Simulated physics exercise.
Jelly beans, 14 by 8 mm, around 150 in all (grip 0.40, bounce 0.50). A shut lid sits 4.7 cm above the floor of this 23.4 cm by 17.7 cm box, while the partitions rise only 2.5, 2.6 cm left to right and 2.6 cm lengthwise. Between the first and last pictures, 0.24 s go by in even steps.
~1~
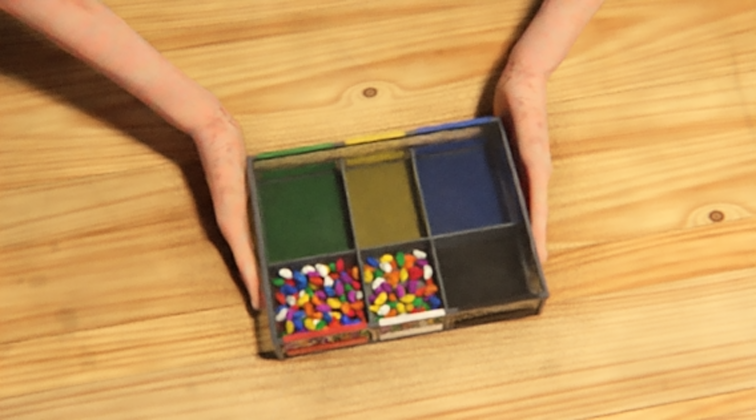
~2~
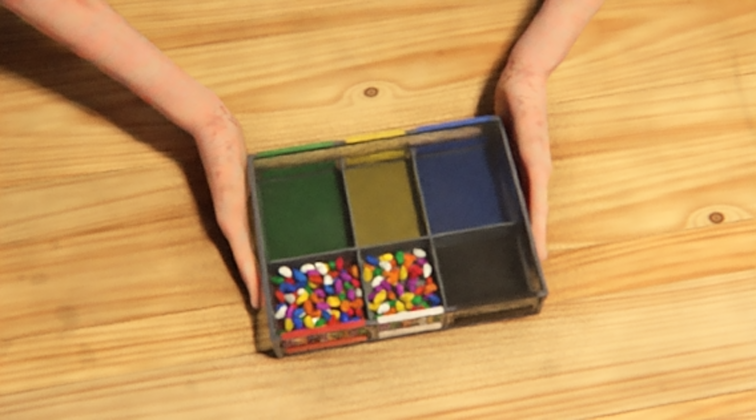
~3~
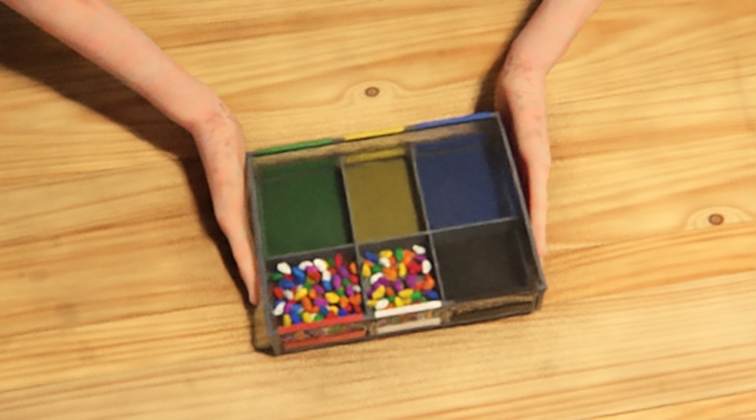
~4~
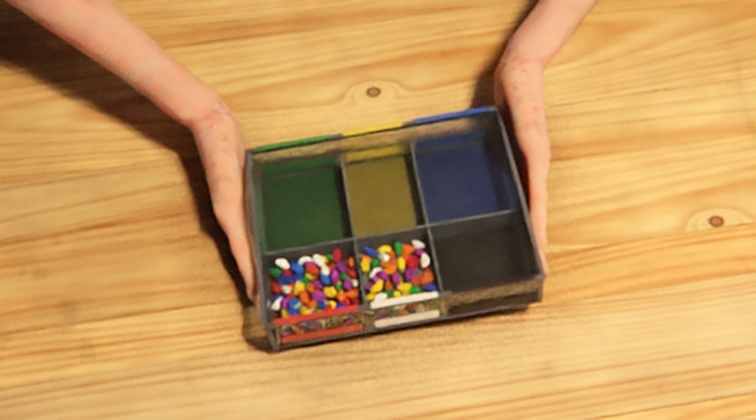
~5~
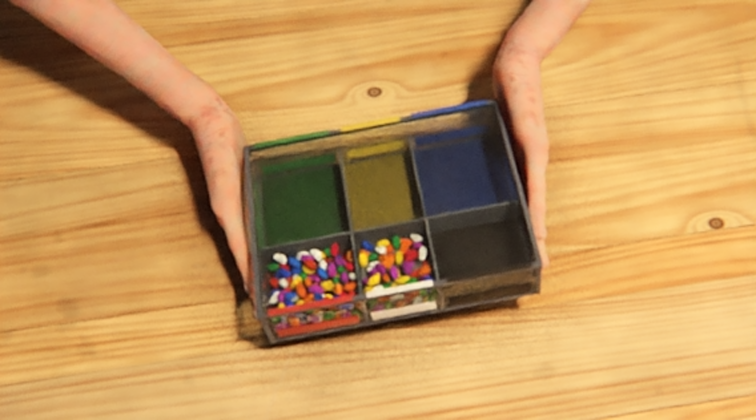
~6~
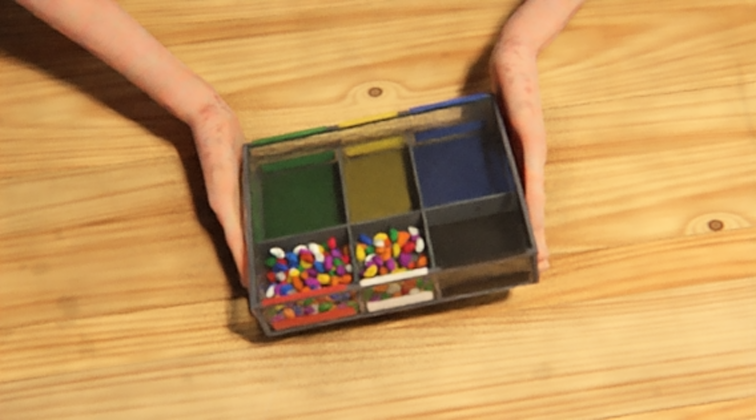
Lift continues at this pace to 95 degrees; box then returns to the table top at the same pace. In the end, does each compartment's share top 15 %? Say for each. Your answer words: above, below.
Red compartment - above; blue compartment - below; green compartment - above; yellow compartment - below; white compartment - below; black compartment - below.
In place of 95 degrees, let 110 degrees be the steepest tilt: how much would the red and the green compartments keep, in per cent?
Shares: Red 20 and green 80, per cent.
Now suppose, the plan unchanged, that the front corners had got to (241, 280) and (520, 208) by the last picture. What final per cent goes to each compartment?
Result - red: 20 %; blue: 0 %; green: 70 %; yellow: 0 %; white: 5 %; black: 0 %.
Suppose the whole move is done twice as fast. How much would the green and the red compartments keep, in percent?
Per cent - green: 70; red: 25.
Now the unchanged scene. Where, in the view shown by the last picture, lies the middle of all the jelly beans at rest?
Est. centre at rest: (290, 211) px.
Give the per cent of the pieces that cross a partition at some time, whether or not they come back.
The share is close to 70 percent.
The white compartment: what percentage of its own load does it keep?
Some 10 per cent.
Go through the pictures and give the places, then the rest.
Box tilt 0 degrees, front corners at (276, 340) and (544, 294); red 65 %, white 35 %, in the first frame.
Box tilt 1 degrees, front corners at (275, 337) and (543, 292), in the second frame.
Box tilt 3 degrees, front corners at (272, 331) and (542, 286), in the third frame.
Box tilt 6 degrees, front corners at (267, 323) and (541, 275), lowest corner left back, in the fourth frame.
Box tilt 10 degrees, front corners at (262, 314) and (538, 263), lowest corner left back, in the fifth frame.
Box tilt 14 degrees, front corners at (256, 304) and (533, 250), lowest corner left back; red 65 %, white 35 %, in the sixth frame.
Then, 1.12 s after the last picture, tilt 95 degrees; red 45 %, green 30 %, yellow 5 %, white 20 %.
Then, 1.87 s after the last picture, tilt 43 degrees; red 25 %, green 70 %, white 5 %.
Then, 2.64 s after the last picture, tilt 0 degrees; red 25 %, green 70 %, white 5 %.
In the end, red 25 %, blue 0 %, green 70 %, yellow 0 %, white 5 %, black 0 %.
